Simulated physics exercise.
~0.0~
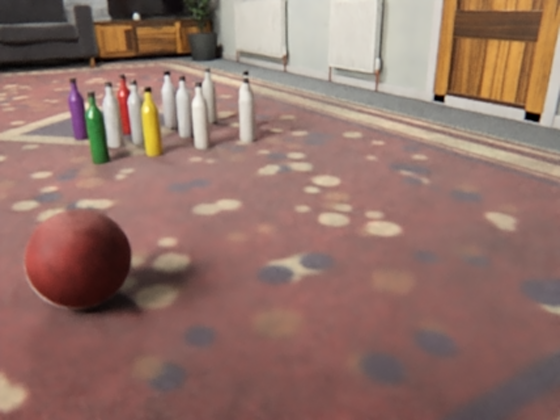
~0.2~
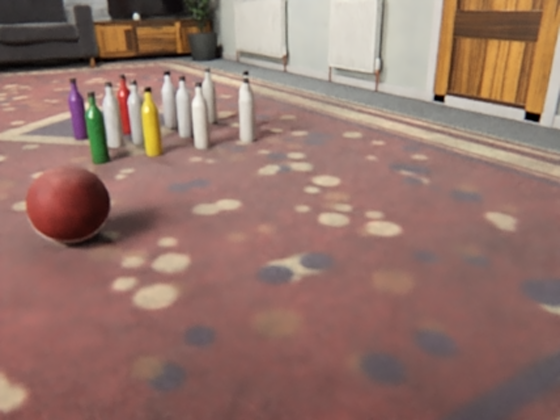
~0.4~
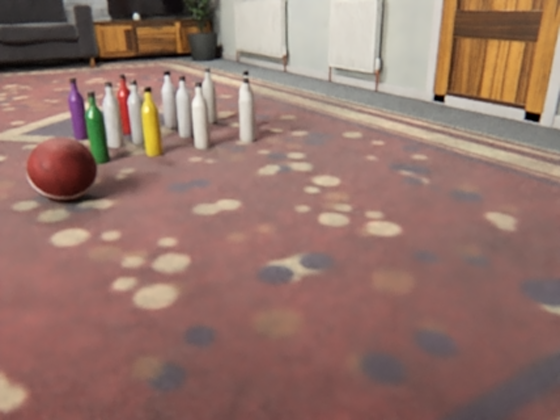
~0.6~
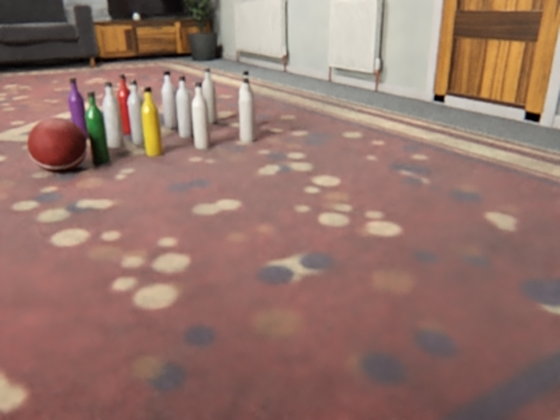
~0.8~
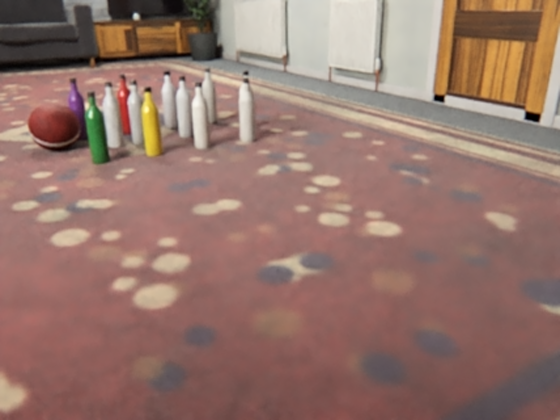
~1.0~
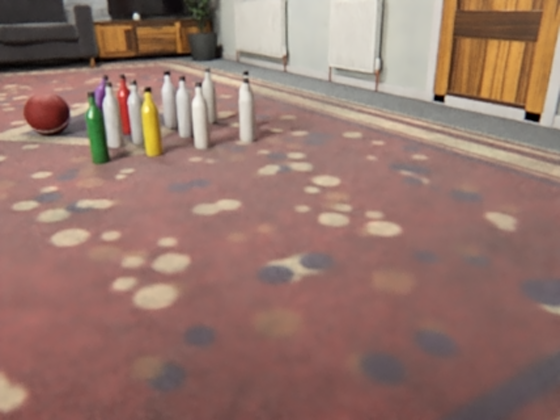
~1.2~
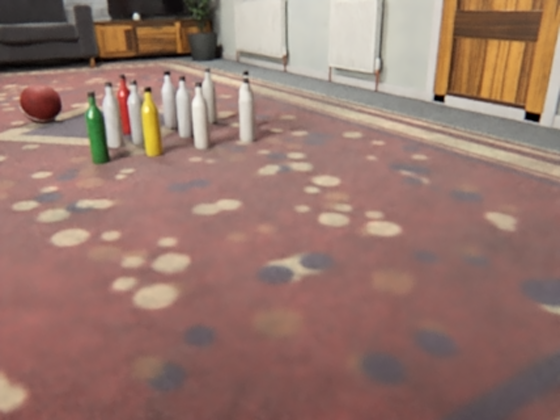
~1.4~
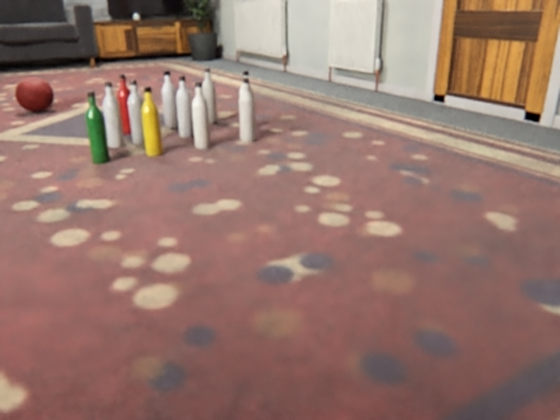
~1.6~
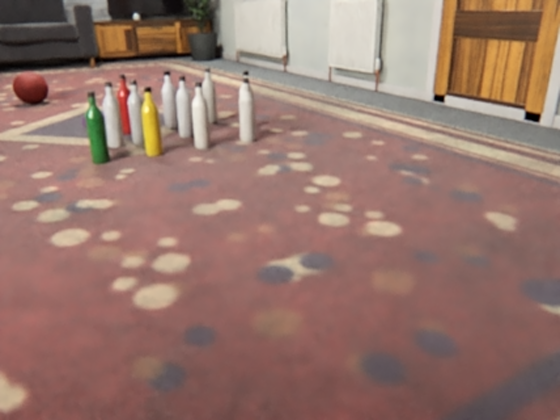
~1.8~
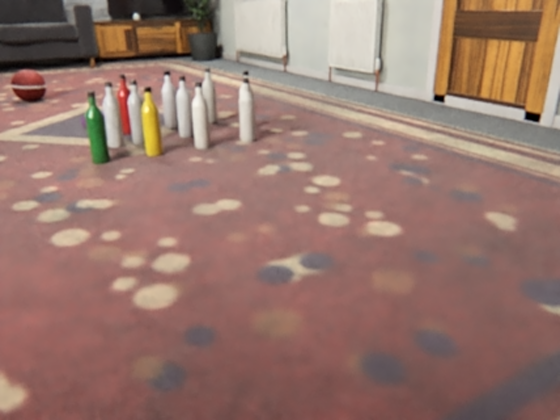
Red ball rolling away across a patterned carpet, knocking over the purple bottle at the left while the other bottles stay standing.
